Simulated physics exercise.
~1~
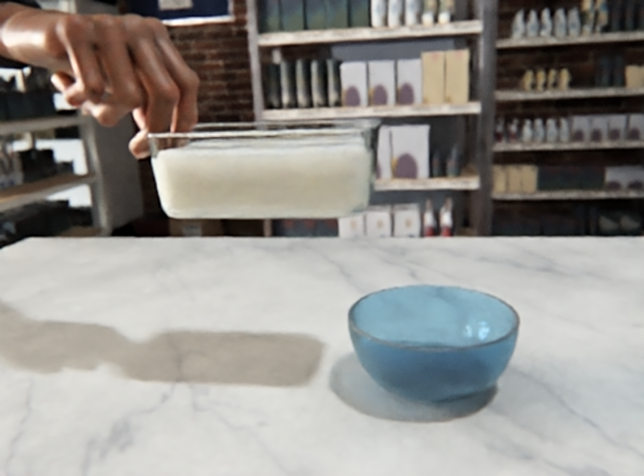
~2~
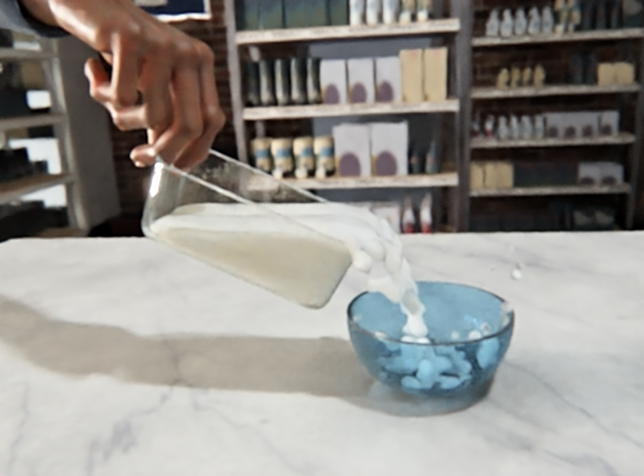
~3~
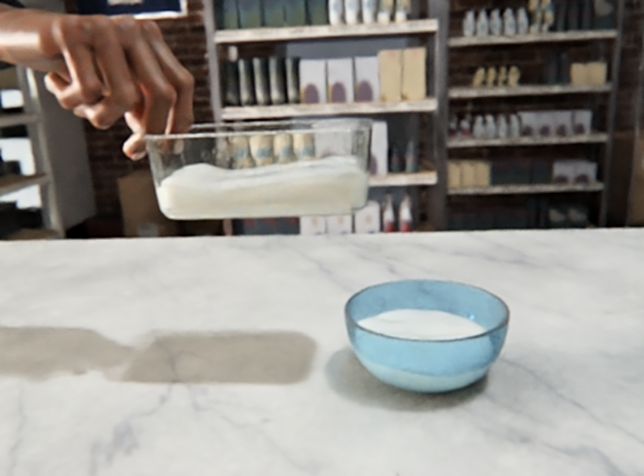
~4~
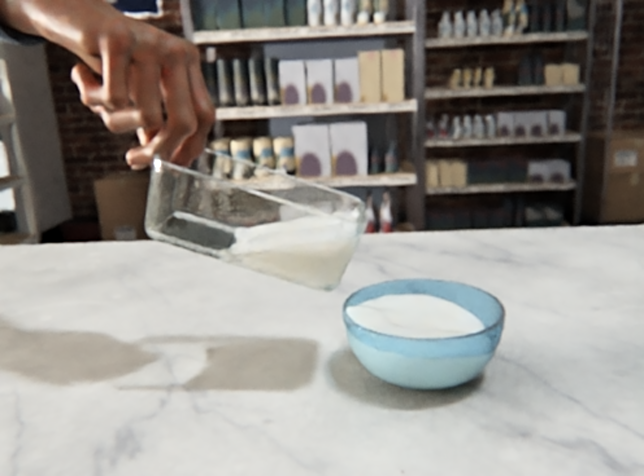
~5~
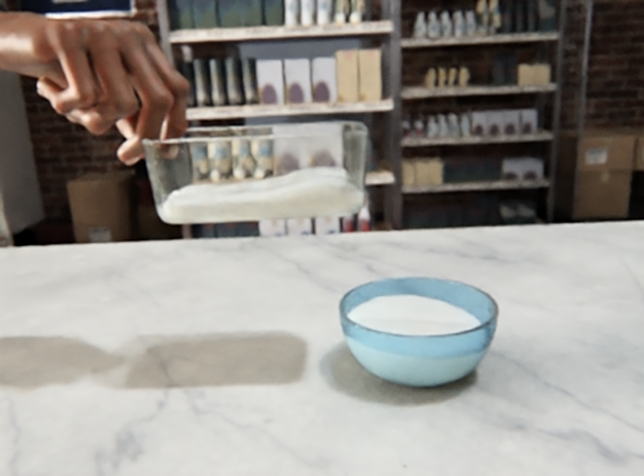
In the video, a hand tilts a clear rectangular glass container of milk over a blue bowl on a marble counter, pours, levels it, then tips it again and levels it, leaving the bowl mostly full and some milk still in the container.
